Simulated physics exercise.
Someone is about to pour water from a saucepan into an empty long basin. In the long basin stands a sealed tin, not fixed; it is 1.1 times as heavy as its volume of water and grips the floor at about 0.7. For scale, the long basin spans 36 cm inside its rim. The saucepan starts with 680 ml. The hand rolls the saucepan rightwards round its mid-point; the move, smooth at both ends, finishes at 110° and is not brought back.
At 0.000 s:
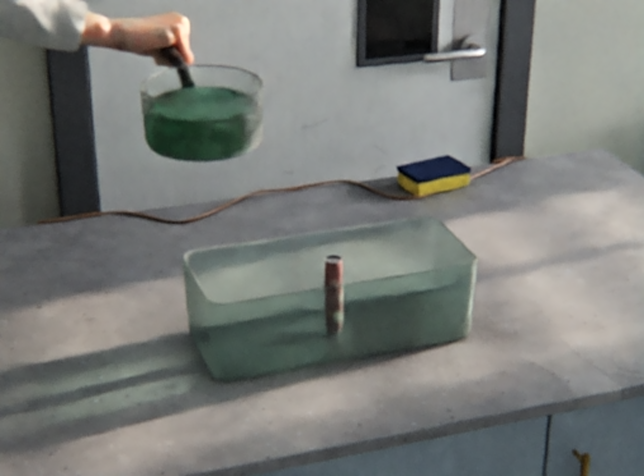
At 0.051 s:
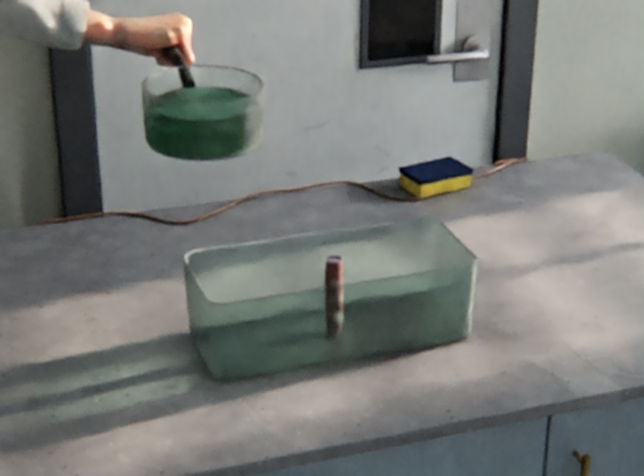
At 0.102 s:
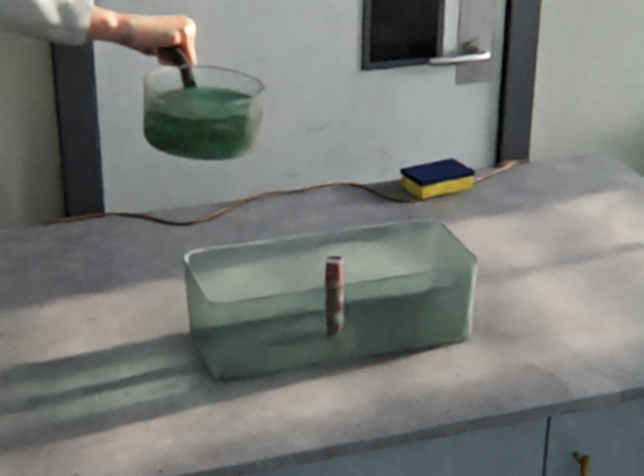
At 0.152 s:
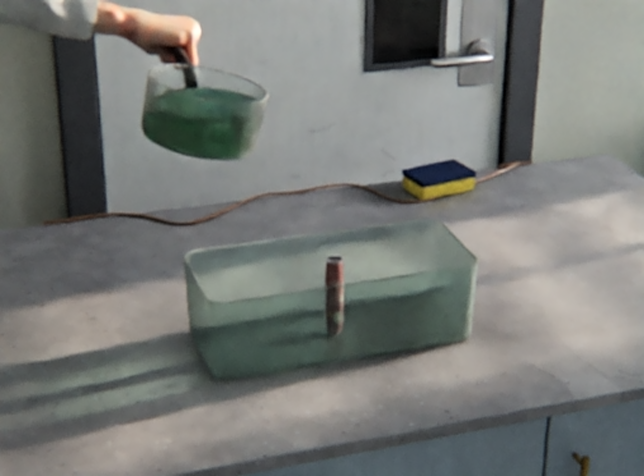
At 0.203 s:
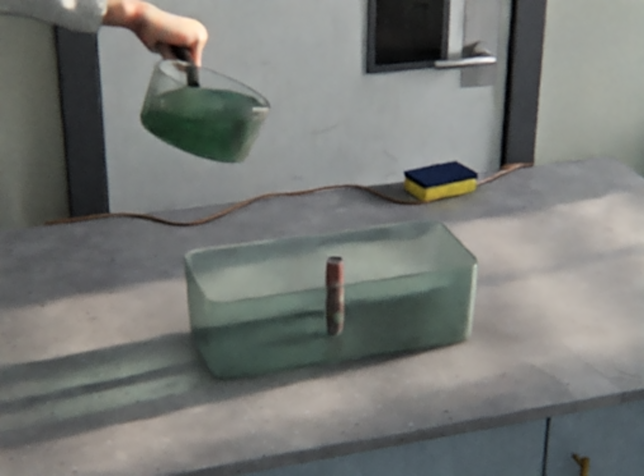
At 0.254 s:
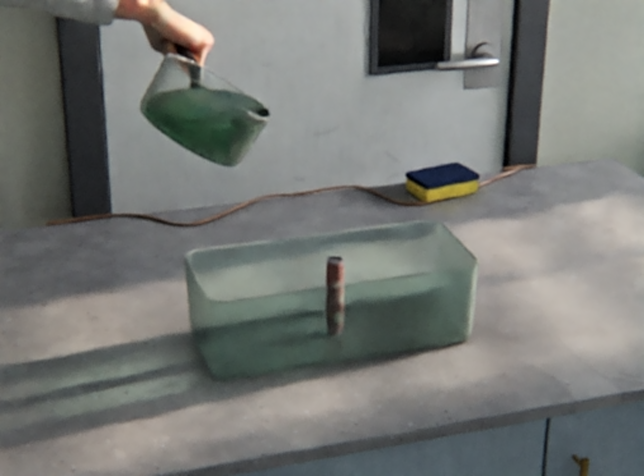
Above a glass basin on a grey counter, a hand tilts a saucepan of green water rightwards.
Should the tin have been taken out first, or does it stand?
It falls.
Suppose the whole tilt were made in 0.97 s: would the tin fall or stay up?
The tin topples.
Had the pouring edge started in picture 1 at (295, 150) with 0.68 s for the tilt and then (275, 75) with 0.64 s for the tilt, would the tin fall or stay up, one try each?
First it falls; then it topples.
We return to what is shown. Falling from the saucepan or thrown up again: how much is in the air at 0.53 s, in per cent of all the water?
Some 62 per cent.
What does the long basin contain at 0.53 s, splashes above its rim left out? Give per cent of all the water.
About 14 per cent.
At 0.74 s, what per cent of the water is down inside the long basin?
Some 84 per cent.
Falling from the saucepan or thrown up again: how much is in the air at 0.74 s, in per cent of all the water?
Near 12 in a hundred.
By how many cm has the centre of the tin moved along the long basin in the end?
About 10.0 cm.
Then, 0.53 s in, the tilt is 98° and 26 per cent is still to pour; the tin stands where it began.
Then, 0.74 s in, the tilt is 110° and 4 per cent is still to pour; the tin leans 7°.
Then, 0.95 s in, the tilt is 110° and 0 per cent is still to pour; the tin leans 18°.
Then, 1.18 s in, the tilt is 110° and 0 per cent is still to pour; the tin lies on its side.
Finally, the tin lies on its side.
